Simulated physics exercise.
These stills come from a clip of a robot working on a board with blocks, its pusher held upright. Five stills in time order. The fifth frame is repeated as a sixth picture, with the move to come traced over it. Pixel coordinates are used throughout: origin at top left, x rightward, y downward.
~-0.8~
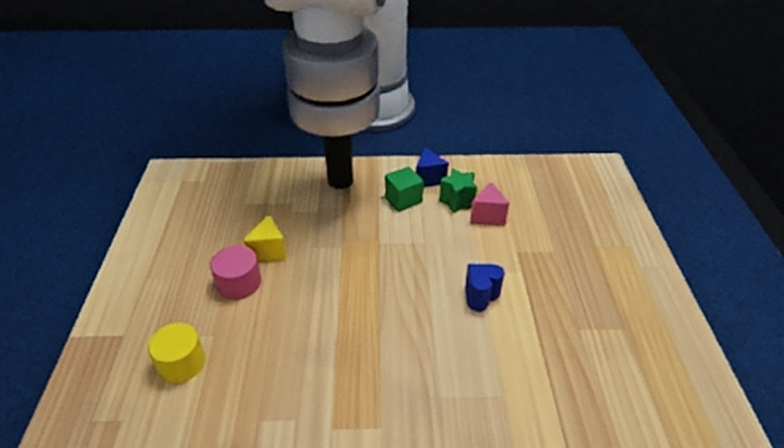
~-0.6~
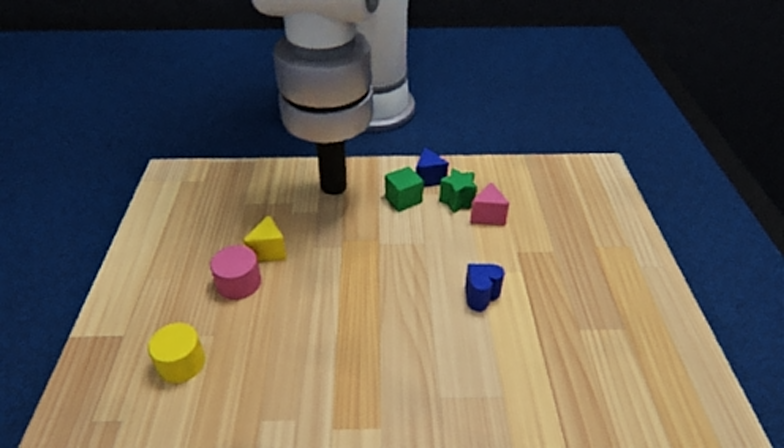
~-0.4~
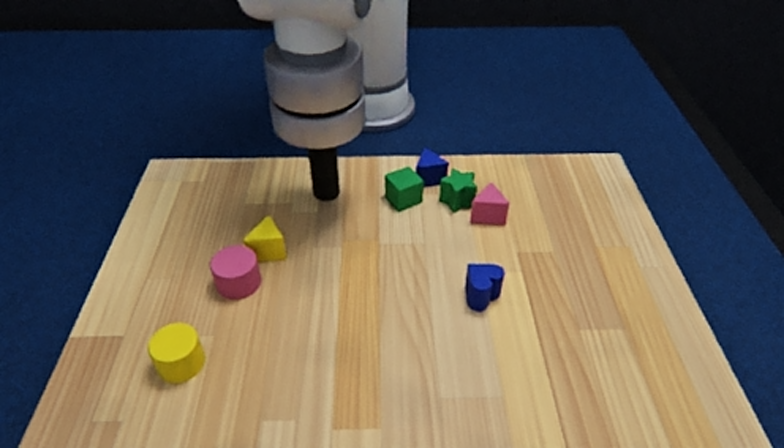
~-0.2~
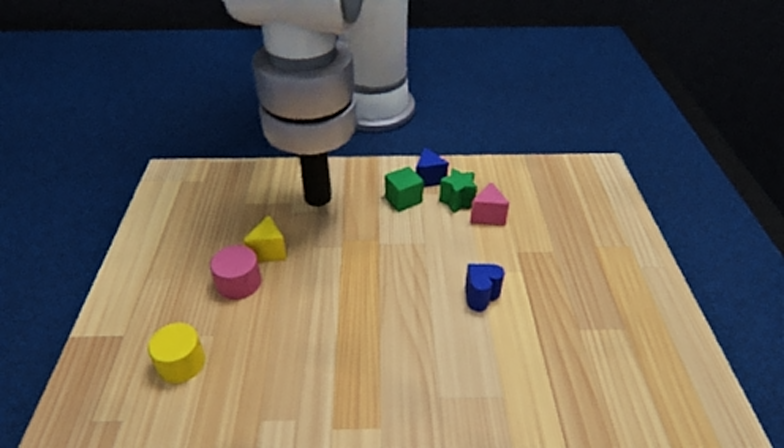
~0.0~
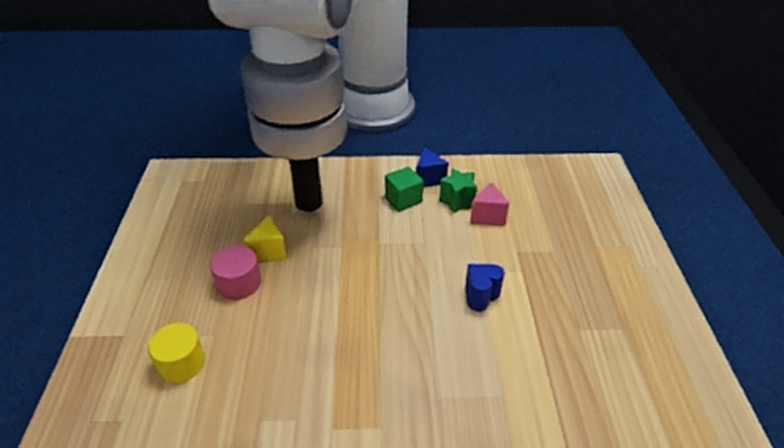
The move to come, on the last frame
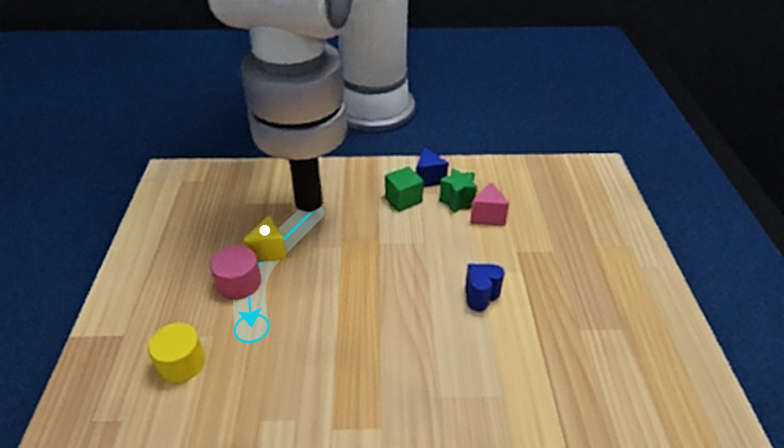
A grey and white robot arm with a black pusher stands at the far edge of a pale wooden board on blue cloth, seen from above at a fixed angle. Yellow and pink round blocks and a yellow triangle lie on the left, with green, blue and pink blocks toward the right. The pusher moves slowly left and slightly nearer, nearing the yellow triangle, while every block stays still.
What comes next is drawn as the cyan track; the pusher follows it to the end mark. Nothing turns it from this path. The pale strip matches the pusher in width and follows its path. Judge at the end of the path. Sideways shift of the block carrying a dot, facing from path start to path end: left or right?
Heads right.
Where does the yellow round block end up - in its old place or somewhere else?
Well, the yellow round block holds its place.
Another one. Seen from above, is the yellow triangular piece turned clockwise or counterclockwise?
Prediction: Clockwise.
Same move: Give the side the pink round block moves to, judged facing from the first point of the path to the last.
Heads right.
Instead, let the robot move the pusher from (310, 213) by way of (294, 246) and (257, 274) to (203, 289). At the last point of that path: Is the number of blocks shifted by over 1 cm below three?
Going by the path, yes.
The drawn path runs from (310, 213) by way of (279, 244) and (251, 282) to (252, 328); the dot is on the yellow triangular piece.
The first path, step by step. One third of the way, pusher (276, 234); pink round block (227, 267); yellow triangular piece (253, 239).
Two thirds of the way, pusher (249, 272); pink round block (210, 281); yellow triangular piece (217, 253), turned 25° clockwise.
At the end, pusher (249, 318); yellow round block not moved; pink round block (202, 290); yellow triangular piece (217, 253), turned 25° clockwise.
